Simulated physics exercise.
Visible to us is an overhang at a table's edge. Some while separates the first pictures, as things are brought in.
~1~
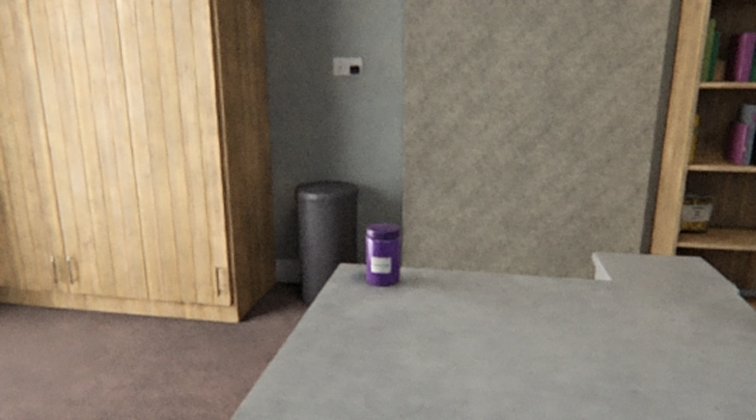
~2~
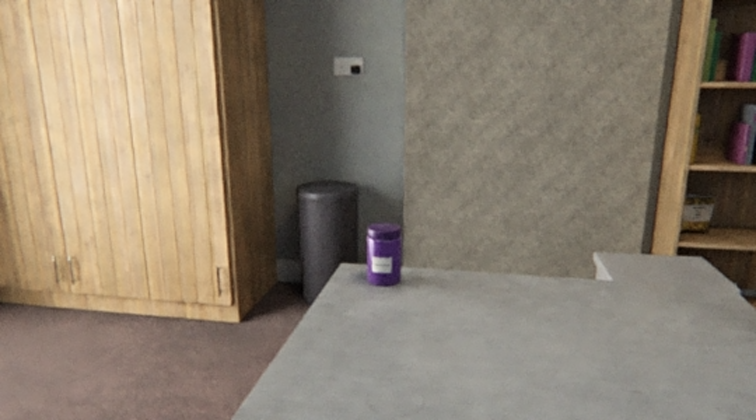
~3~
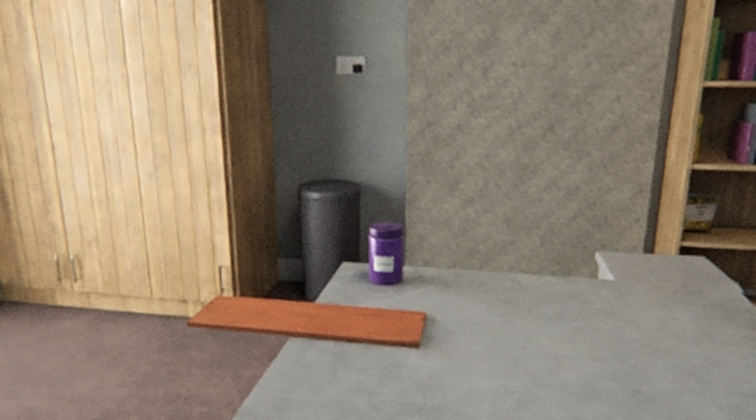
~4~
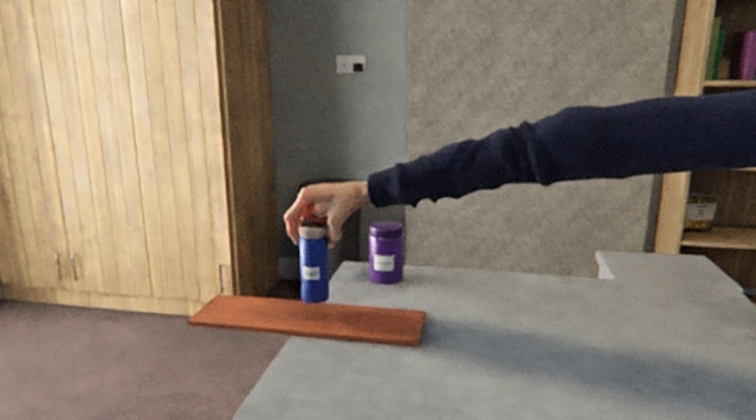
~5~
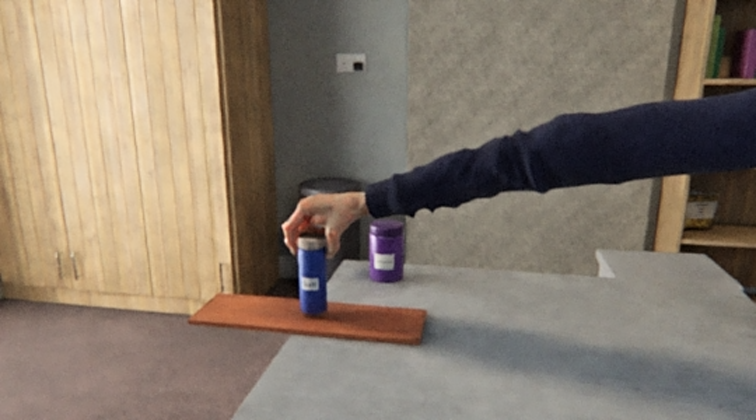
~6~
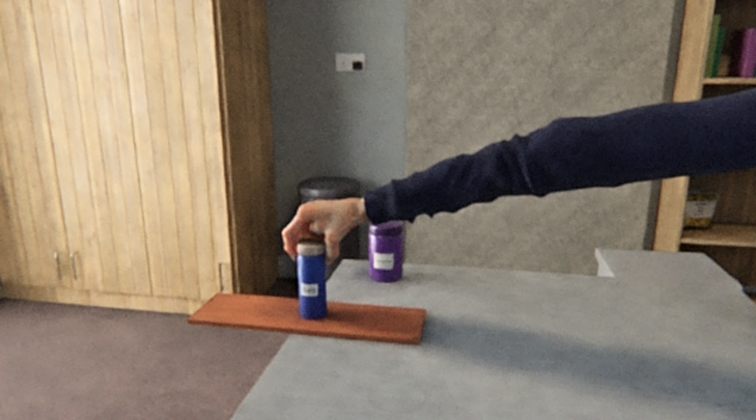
A hand lowers a blue shaker onto an orange-brown board overhanging the table's left edge.
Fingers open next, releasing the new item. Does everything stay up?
My prediction: It will be fine.
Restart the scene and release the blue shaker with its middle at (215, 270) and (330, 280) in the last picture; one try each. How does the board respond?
On the first try it falls, and on the second it remains balanced.
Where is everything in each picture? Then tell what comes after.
In the first picture, the last thing is not in view yet; purple jar (384, 254).
In the second picture, the last thing is not in view yet; purple jar (384, 254).
In the third picture, the last thing is not in view yet; purple jar (386, 253).
The fourth picture shows coming down; blue shaker (315, 263); purple jar (387, 252).
The fifth picture shows coming down; blue shaker (313, 273); purple jar (387, 251).
The sixth picture shows in place under the hand; blue shaker (312, 279); purple jar (386, 250).
Then, 0.20 s past the last view, nothing moves.
Then, 0.50 s past the last view, blue shaker resting near (312, 279).
Finally, all 3 still in place. Final places as the last picture's camera would see them, blue shaker near (312, 279). The board stays on the table.
